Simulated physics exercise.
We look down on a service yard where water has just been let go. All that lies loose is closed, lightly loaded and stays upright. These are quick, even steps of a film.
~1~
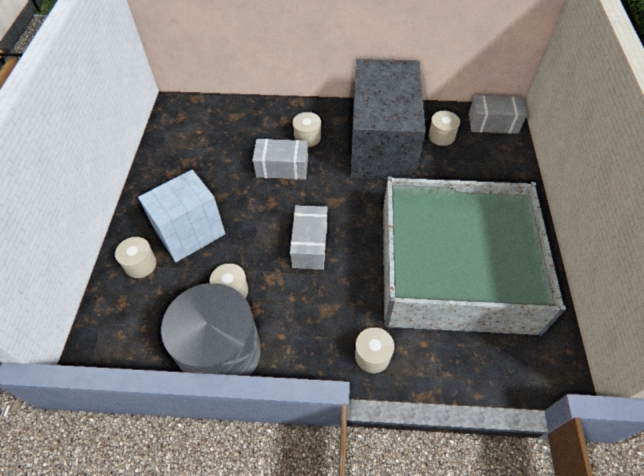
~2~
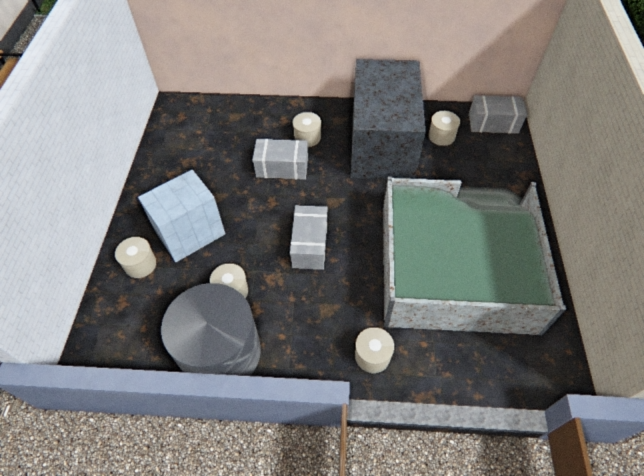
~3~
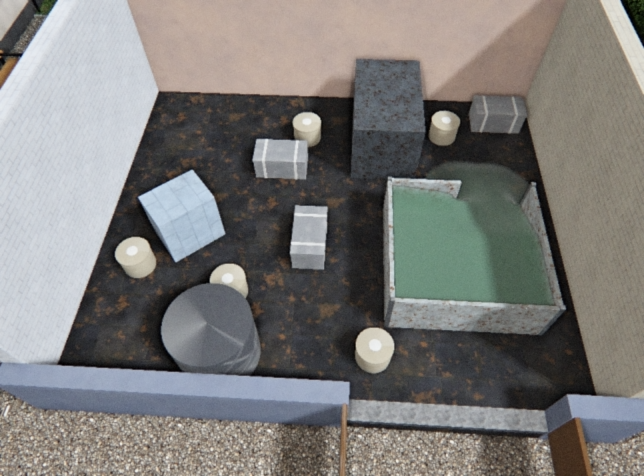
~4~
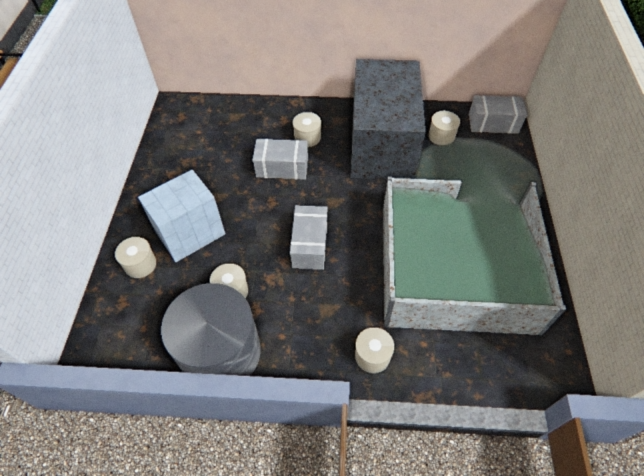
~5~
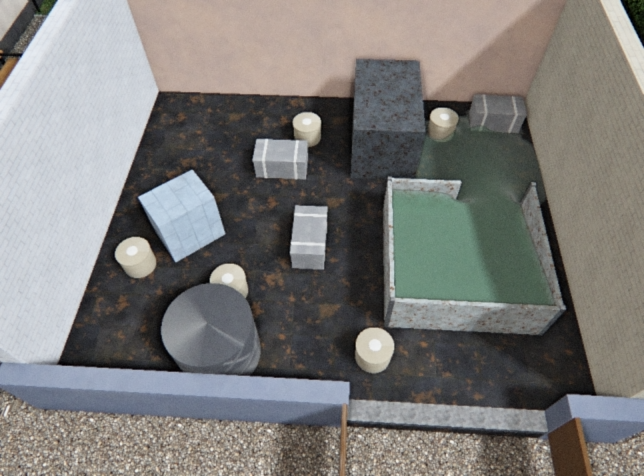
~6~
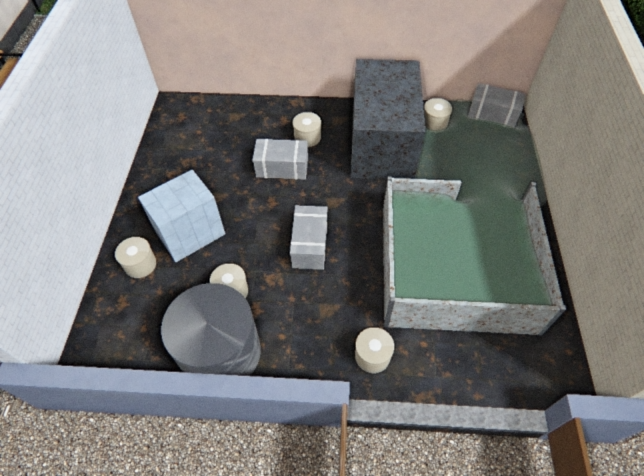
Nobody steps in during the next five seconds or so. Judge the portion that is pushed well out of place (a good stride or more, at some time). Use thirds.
That comes to under a third.
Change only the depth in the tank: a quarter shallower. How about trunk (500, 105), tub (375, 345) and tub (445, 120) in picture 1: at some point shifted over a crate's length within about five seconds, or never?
As listed: Yes, short of that, shifted that much.
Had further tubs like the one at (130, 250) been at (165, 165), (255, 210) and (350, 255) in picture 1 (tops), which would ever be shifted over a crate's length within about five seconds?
In turn: Never so far, short of that, short of that.
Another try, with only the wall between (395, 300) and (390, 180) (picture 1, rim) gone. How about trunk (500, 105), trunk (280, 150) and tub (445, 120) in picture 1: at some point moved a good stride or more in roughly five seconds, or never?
In turn: Under that, moved that far, never so far.
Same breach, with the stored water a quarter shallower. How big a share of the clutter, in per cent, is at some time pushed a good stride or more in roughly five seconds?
About 20 per cent.
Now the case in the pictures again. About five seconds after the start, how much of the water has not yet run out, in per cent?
Near 100 in a hundred.
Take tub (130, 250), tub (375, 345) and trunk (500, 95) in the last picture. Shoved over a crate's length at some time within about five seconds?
In turn: Under that, never so far, shifted that much.
A moment on, 1 of 8 are well off their spots; 2 afloat.
Next, 2 of 8 are well off their spots; 2 afloat.
Later, 1 of 8 are well off their spots; 2 afloat.
In the end, 2 of 8 are well off their spots, and 2 have been at some point; 2 afloat.
